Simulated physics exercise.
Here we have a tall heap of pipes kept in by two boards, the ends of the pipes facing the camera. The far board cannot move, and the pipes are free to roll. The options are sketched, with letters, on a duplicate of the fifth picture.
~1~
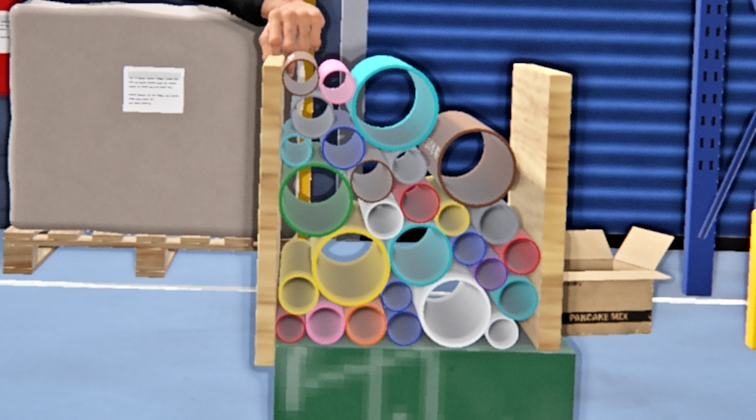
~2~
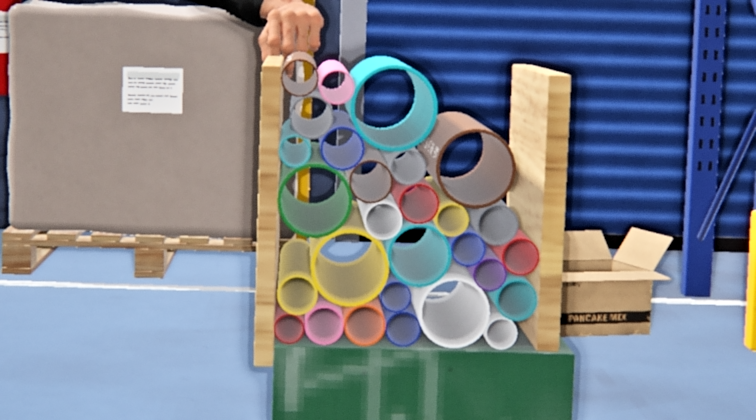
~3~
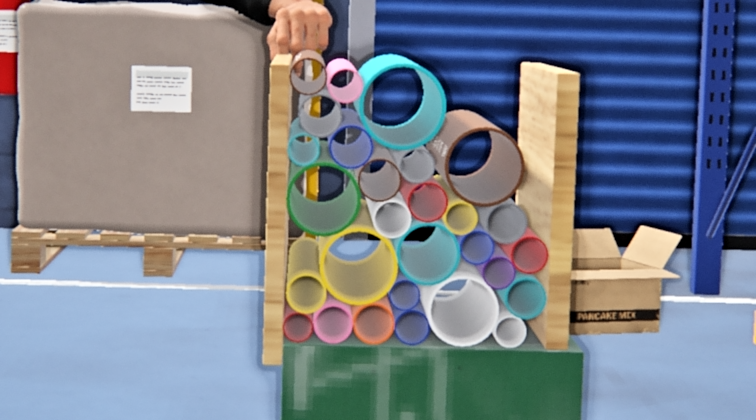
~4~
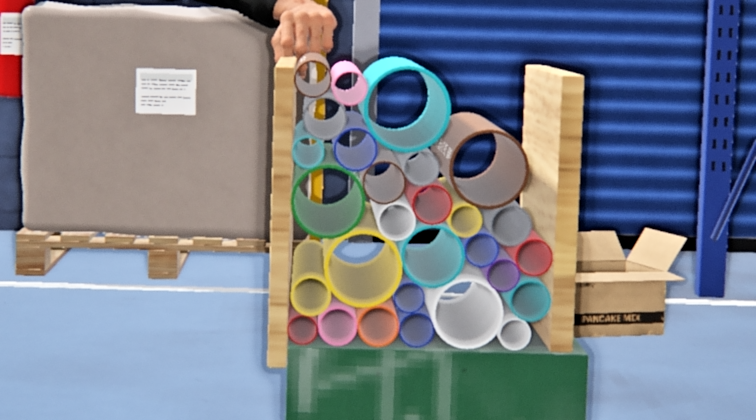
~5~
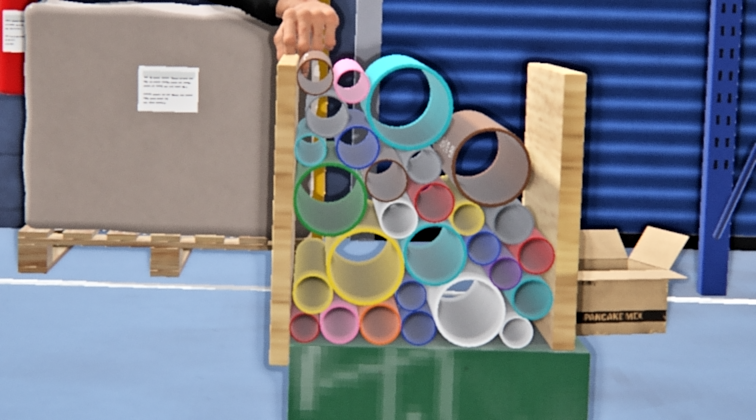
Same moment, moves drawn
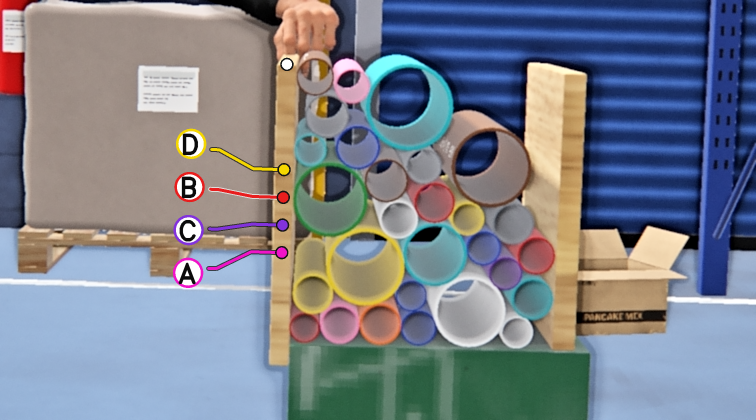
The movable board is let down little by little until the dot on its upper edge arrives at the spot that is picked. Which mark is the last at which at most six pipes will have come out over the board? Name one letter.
Stop at A.
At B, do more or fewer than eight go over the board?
Fewer than eight.
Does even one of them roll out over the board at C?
Yes.
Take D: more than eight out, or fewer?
It loses fewer than eight.
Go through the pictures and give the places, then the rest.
The first picture shows a red pipe (290, 328).
The second picture shows a red pipe (520, 257).
The third picture shows a blue pipe (351, 147); a turquoise pipe (403, 107).
The fourth picture shows side board (284, 198); a red pipe (302, 330).
The fifth picture shows a red pipe (536, 256).
On the marked copy, A at (282, 252); B at (284, 198); C at (283, 225); D at (284, 169); the white dot at (287, 65).
Taking A. A third of the way, top of the board (294, 155).
Two thirds of the way, top of the board (291, 252).
When it is over, top of the board (291, 252), six out over the board.
As for the rest, B four out over the board; C four out over the board; D one out over the board.
